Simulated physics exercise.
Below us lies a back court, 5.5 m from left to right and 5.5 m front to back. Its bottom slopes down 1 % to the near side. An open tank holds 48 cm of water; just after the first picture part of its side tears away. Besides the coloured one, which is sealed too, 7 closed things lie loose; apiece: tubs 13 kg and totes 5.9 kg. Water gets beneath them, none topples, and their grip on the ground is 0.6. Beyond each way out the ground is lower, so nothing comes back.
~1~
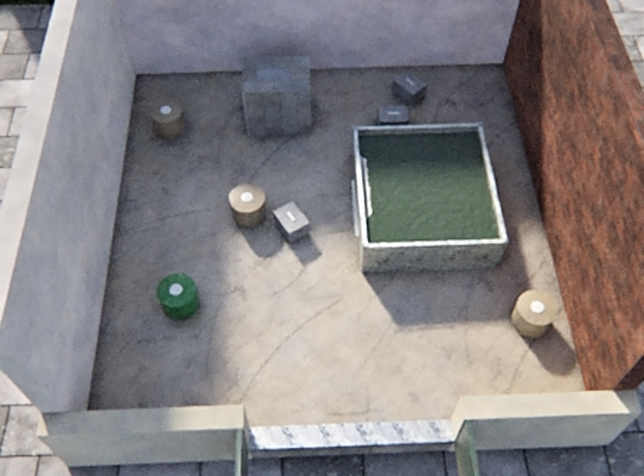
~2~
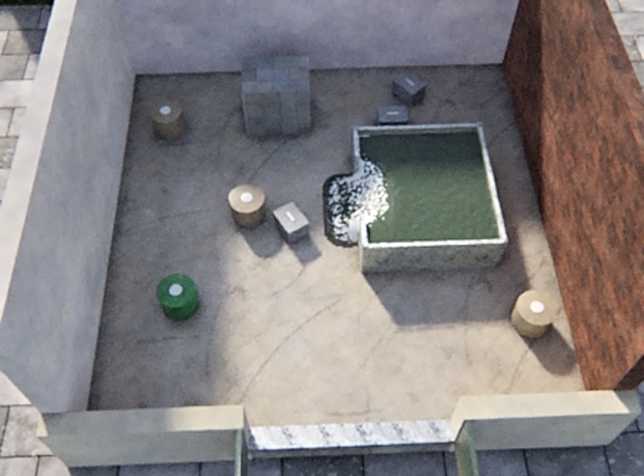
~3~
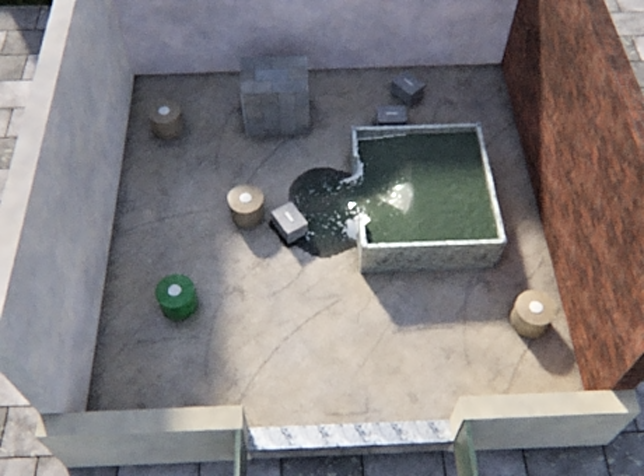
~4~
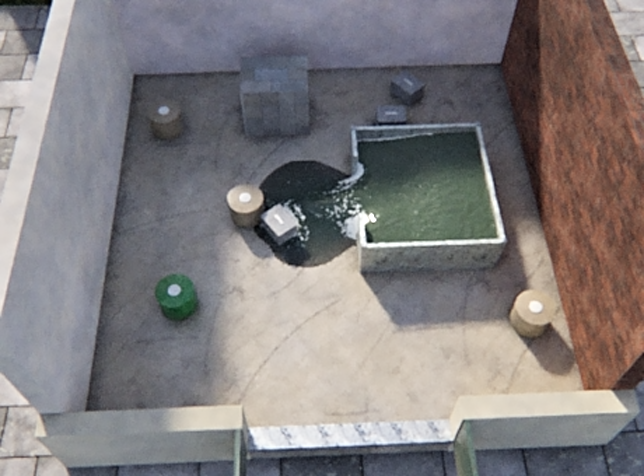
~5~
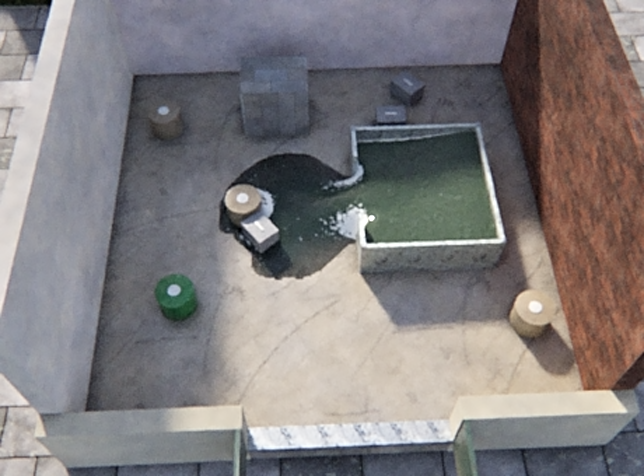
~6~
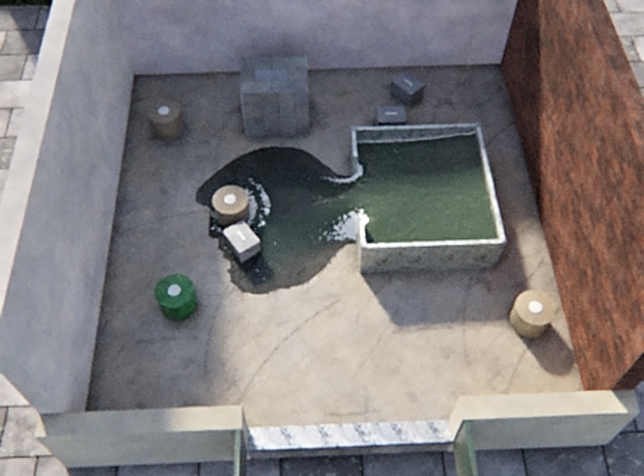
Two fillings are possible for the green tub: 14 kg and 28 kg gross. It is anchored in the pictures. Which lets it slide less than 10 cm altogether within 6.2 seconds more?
For it, only the larger load is enough.
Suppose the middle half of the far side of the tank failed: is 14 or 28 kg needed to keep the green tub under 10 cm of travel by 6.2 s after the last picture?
In that case the lower weight is enough.
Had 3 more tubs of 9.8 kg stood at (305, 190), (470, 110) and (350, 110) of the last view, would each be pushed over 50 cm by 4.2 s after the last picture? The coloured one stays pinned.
In turn: Over, under, less.
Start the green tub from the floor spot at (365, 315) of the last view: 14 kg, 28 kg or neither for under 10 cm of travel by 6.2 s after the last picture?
The smaller is enough.
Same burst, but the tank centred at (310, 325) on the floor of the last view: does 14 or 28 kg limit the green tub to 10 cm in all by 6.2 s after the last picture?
Then neither weight holds it.
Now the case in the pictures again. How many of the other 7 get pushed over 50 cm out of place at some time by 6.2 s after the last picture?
That makes 4.
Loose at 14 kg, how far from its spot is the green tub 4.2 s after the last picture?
About 80 cm.
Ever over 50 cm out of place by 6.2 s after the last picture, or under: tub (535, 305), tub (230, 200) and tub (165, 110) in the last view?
In that order: Less, past it, more.
Then, 0.6 s after the last picture the green tub would be 8 cm from its start with 14 kg and 0 cm from its start with 28 kg; 6 cm of water round it then.
Then, 2.3 s after the last picture the green tub would be 81 cm from its start with 14 kg and 0 cm from its start with 28 kg; 5 cm of water round it then.
Then, 4.2 s after the last picture the green tub would be 89 cm from its start with 14 kg and 0 cm from its start with 28 kg; 7 cm of water round it then.
Then, 6.2 s after the last picture the green tub would be 111 cm from its start with 14 kg and 0 cm from its start with 28 kg; 8 cm of water round it then.
